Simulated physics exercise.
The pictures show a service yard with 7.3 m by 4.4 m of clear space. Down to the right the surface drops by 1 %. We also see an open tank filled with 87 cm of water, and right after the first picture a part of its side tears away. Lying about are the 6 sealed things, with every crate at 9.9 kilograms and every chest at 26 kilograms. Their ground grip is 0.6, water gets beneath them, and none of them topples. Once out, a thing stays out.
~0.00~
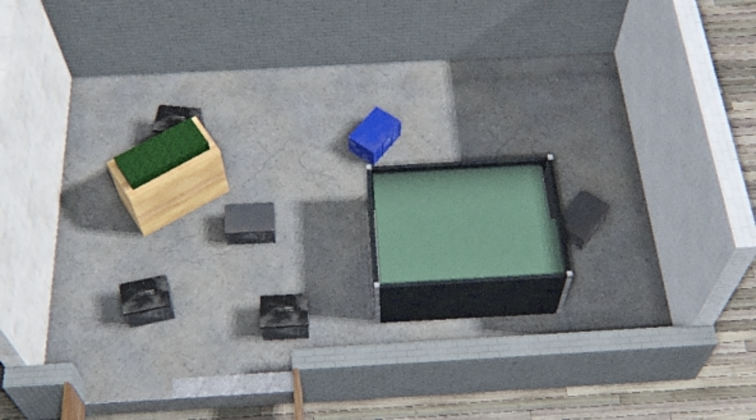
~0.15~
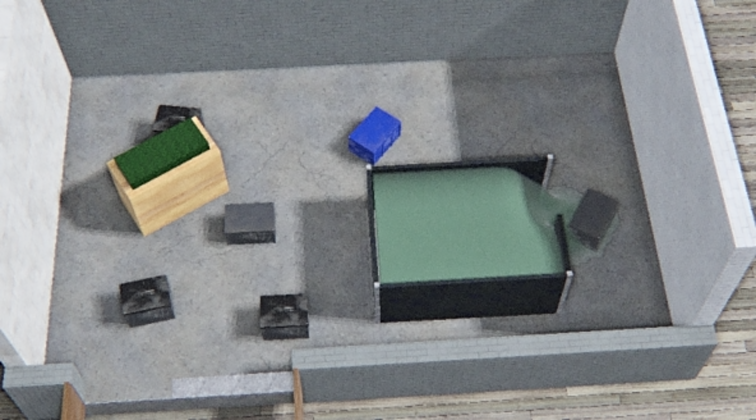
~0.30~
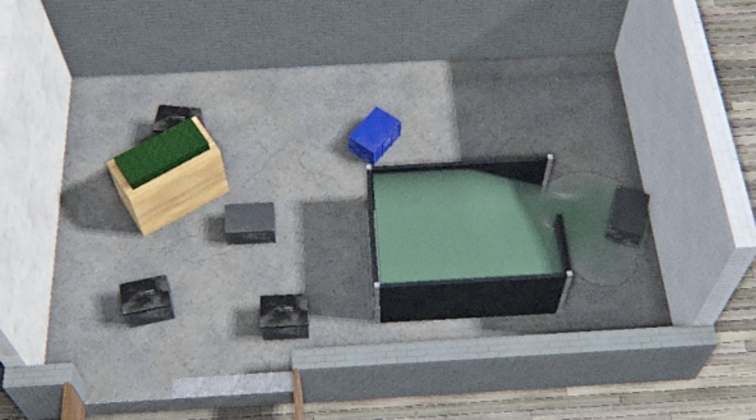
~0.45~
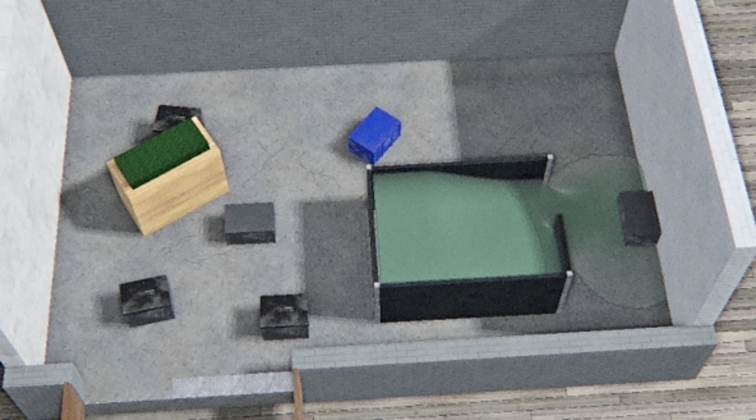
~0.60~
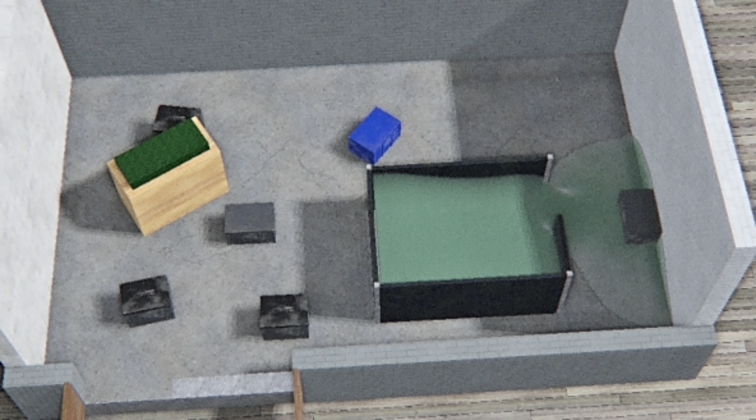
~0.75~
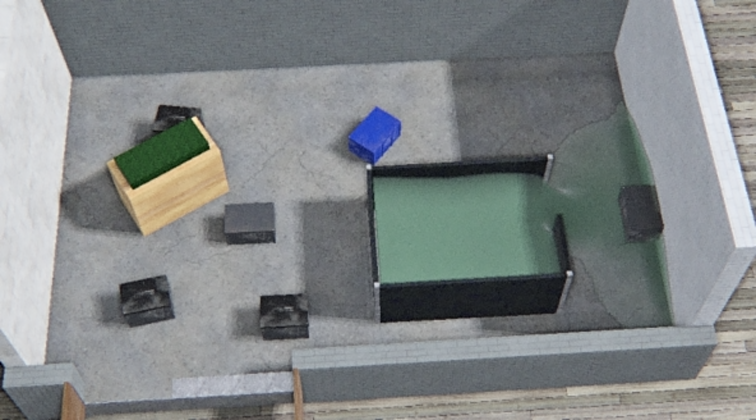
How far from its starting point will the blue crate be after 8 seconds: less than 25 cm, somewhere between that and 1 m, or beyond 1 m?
The move is large.
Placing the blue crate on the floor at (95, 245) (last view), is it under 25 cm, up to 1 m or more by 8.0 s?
What happens is that it drifts a modest way.
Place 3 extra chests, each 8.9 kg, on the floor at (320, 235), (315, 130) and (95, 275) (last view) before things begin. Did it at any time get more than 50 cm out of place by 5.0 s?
From first to last: Does not reach it, surpasses it, does not reach it.
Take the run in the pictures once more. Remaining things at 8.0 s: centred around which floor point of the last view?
They average out to somewhere around (253, 276).
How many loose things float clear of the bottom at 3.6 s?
Then: 1.
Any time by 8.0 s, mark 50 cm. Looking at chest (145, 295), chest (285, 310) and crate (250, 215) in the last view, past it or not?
Item by item, they came out below the mark, below the mark and above the mark.
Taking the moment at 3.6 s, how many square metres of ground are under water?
Roughly 24 m2.
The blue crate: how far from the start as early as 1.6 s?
Some 0 cm from the start.
After 1.6 s the blue crate is near (375, 129), 0.0 m from its start, aground; 0 of 6 are out; 1 afloat.
After 3.6 s the blue crate is near (338, 158), 0.6 m from its start, aground; 0 of 6 are out; 1 afloat.
After 5.6 s the blue crate is near (232, 225), 2.2 m from its start, afloat; 0 of 6 are out; 3 afloat.
After 8.0 s the blue crate is near (193, 296), 3.2 m from its start, afloat; 0 of 6 are out; 3 afloat.
